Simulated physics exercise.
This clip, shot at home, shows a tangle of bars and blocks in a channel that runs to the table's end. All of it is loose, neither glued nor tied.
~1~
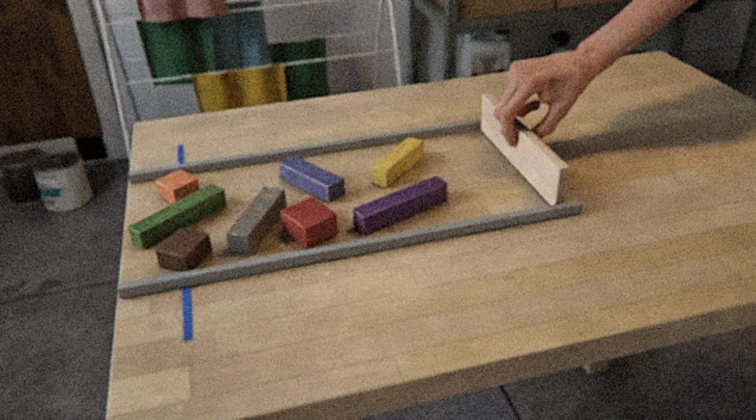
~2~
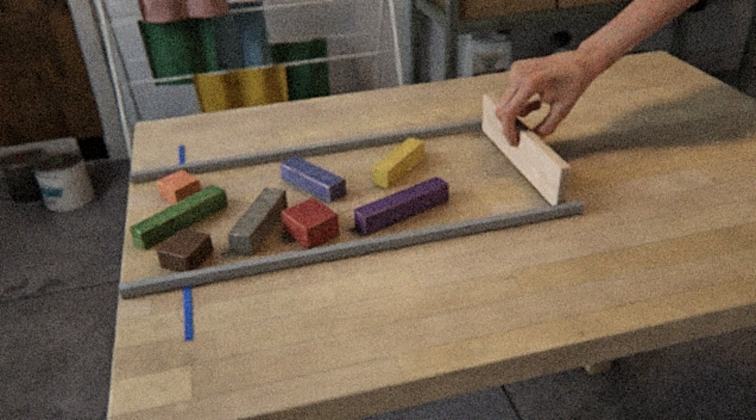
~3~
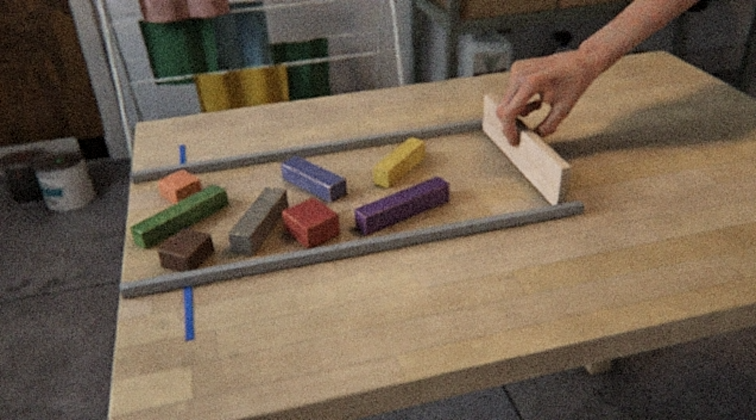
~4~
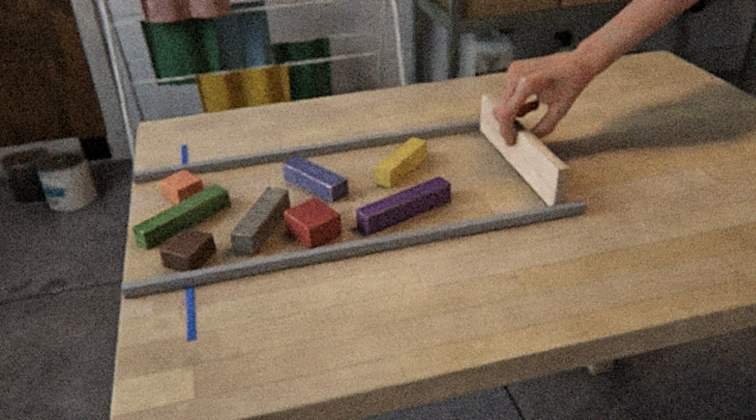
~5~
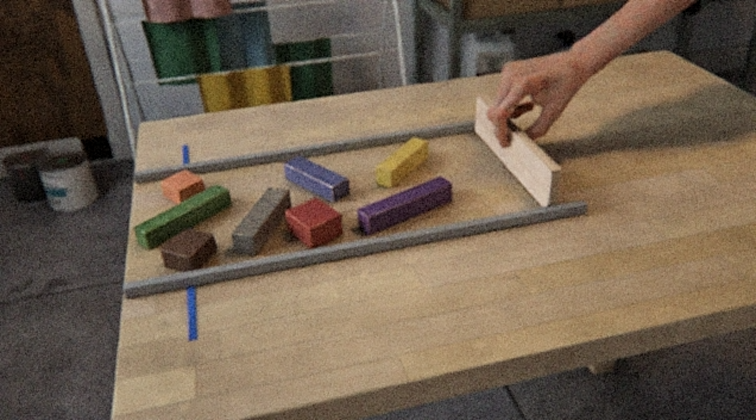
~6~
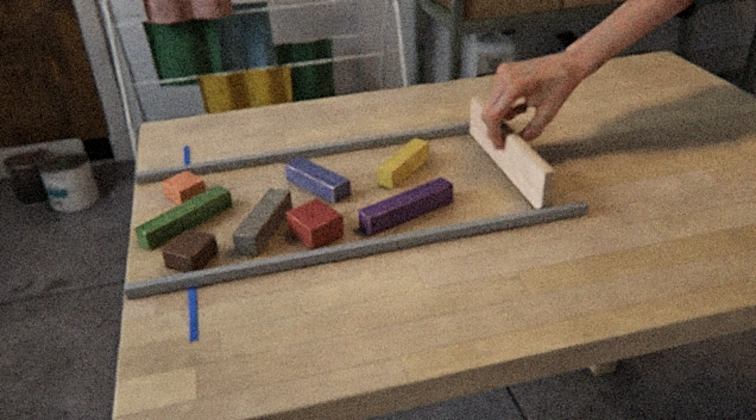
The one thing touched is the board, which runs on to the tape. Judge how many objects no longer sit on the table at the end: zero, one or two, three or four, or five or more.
No longer on the table: Three or four.
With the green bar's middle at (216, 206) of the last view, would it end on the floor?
Note - green bar not retained.
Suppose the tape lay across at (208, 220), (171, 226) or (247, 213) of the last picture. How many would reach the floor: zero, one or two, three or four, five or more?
Going tape by tape, I get three or four, then 5 or more, then none at all.
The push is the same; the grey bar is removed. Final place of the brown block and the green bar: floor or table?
The brown block comes off; the green bar comes off.
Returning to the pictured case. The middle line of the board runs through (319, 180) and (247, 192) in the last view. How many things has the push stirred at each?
Up to then 5, and up to the other point 8.
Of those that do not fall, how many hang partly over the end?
I'd say 3 of them.
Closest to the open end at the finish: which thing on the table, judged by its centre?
The orange block is the one you want.
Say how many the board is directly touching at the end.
It's 2 of them.
Early on, none off yet; orange block at rest near (184, 188); green bar at rest near (186, 216); brown block at rest near (191, 251).
A while later, none off yet; orange block travelled about its own width near (166, 185); green bar travelled a little near (151, 212); brown block travelled about its own width near (133, 266).
Finally, the number that fall off is three or four; lost, grey bar, brown block and green bar.
